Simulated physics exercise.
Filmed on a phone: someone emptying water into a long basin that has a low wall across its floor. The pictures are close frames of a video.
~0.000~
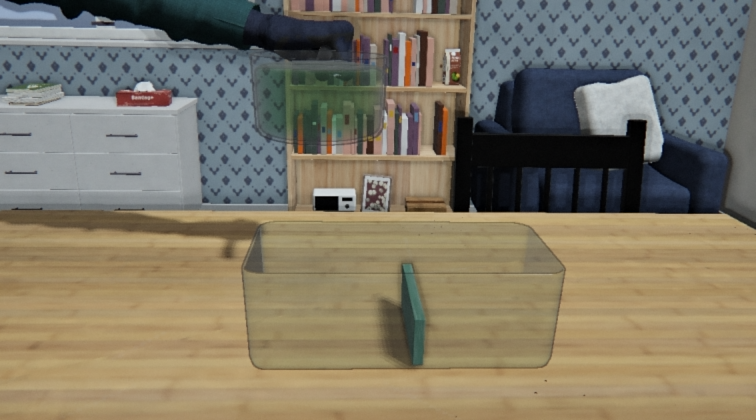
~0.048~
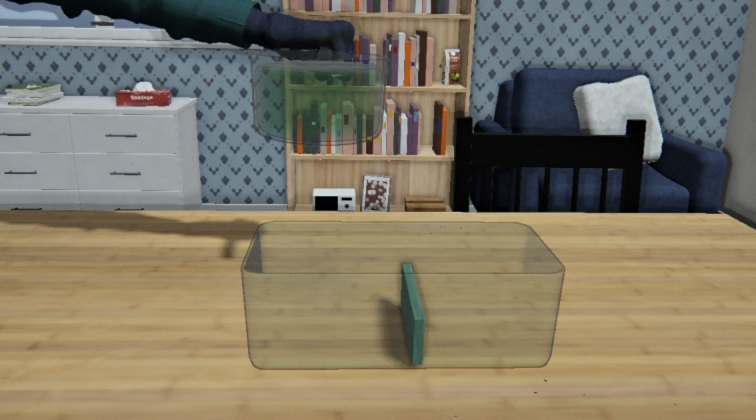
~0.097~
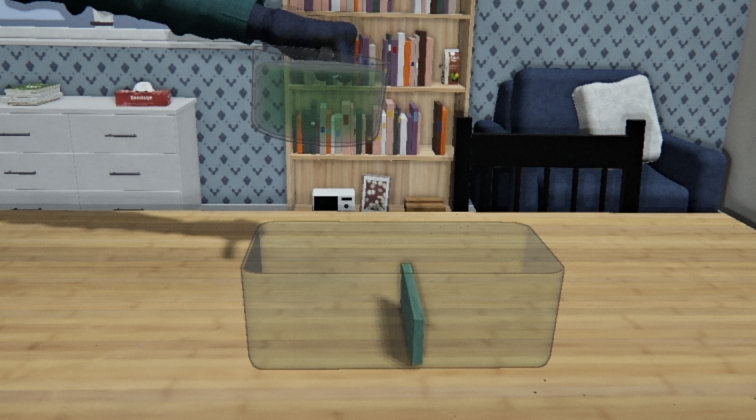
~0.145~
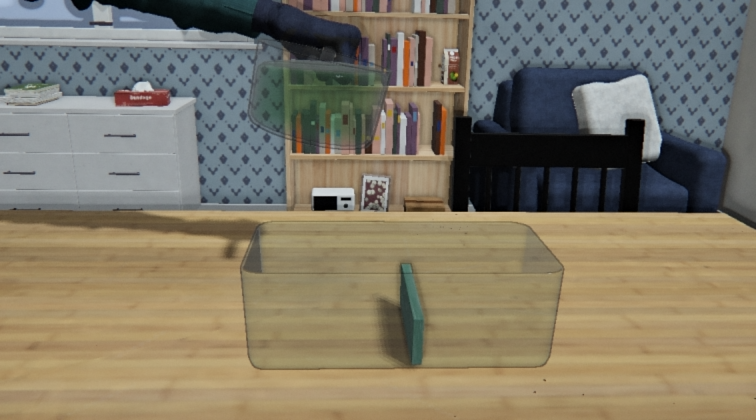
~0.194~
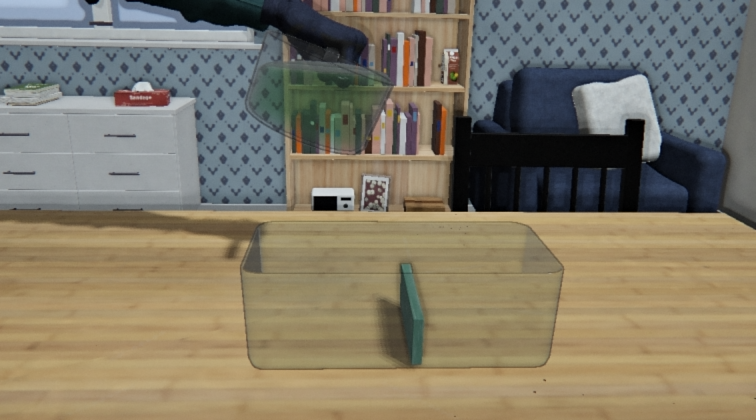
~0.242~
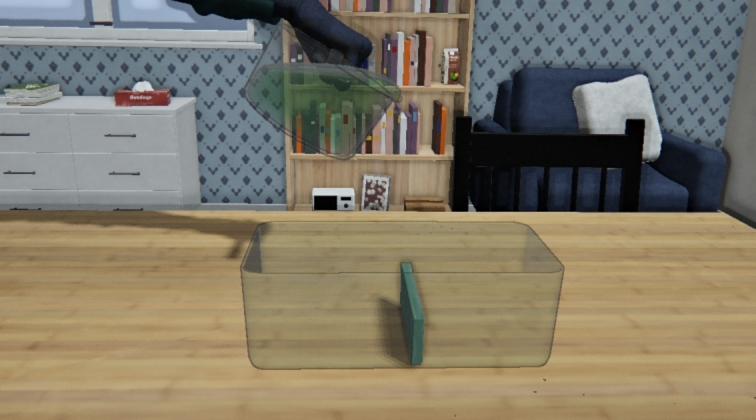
At the start, a dark-gloved hand holds a clear container of greenish water level above and behind a long, clear, empty-looking basin with a low green wall across its floor. The hand then tilts the container gradually to the right, reaching a clear slant, while the basin stays still on the wooden table.
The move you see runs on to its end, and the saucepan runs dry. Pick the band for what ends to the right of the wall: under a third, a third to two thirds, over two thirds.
It comes to more than two thirds.
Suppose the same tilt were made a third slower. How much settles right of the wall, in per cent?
Near 85 %.
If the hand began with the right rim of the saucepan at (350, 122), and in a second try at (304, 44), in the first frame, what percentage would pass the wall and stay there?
Near 15 % and 5 %.
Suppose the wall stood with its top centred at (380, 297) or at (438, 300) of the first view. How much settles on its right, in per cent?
In turn 90 and 45 in a hundred.
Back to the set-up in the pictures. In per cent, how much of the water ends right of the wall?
Some 80 per cent.
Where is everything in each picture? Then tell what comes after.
In the first picture, it leans 0°; its right rim is at (386, 58); the water meets the walls at (255, 66) and (384, 69); the long basin's rim runs from (252, 246) to (546, 247); the wall's top is at (413, 290).
In the second picture, it leans 1°; its right rim is at (386, 60); the water meets the walls at (256, 65) and (383, 69).
In the third picture, it leans 6°; its right rim is at (388, 65); the water meets the walls at (257, 64) and (385, 70).
In the fourth picture, it leans 12°; its right rim is at (390, 73); the water meets the walls at (258, 64) and (387, 72).
In the fifth picture, it leans 21°; its right rim is at (392, 85); the water meets the walls at (258, 68) and (392, 78); 1 per cent is over the edge.
In the sixth picture, it leans 32°; its right rim is at (392, 99); the water meets the walls at (256, 71) and (393, 88); 4 per cent is over the edge.
A moment on, the saucepan is tipped on its side and 35 per cent is still to pour, 0 is left of the wall and 19 right of it.
Next, the saucepan is tipped right over and 8 per cent is still to pour, 7 is left of the wall and 74 right of it.
Then the saucepan is tipped right over and 1 per cent is still to pour, 16 is left of the wall and 78 right of it.
Later the saucepan is tipped right over and 0 per cent is still to pour, 19 is left of the wall and 79 right of it.
At rest 19 per cent lies left of the wall, 79 right of it and 2 outside.
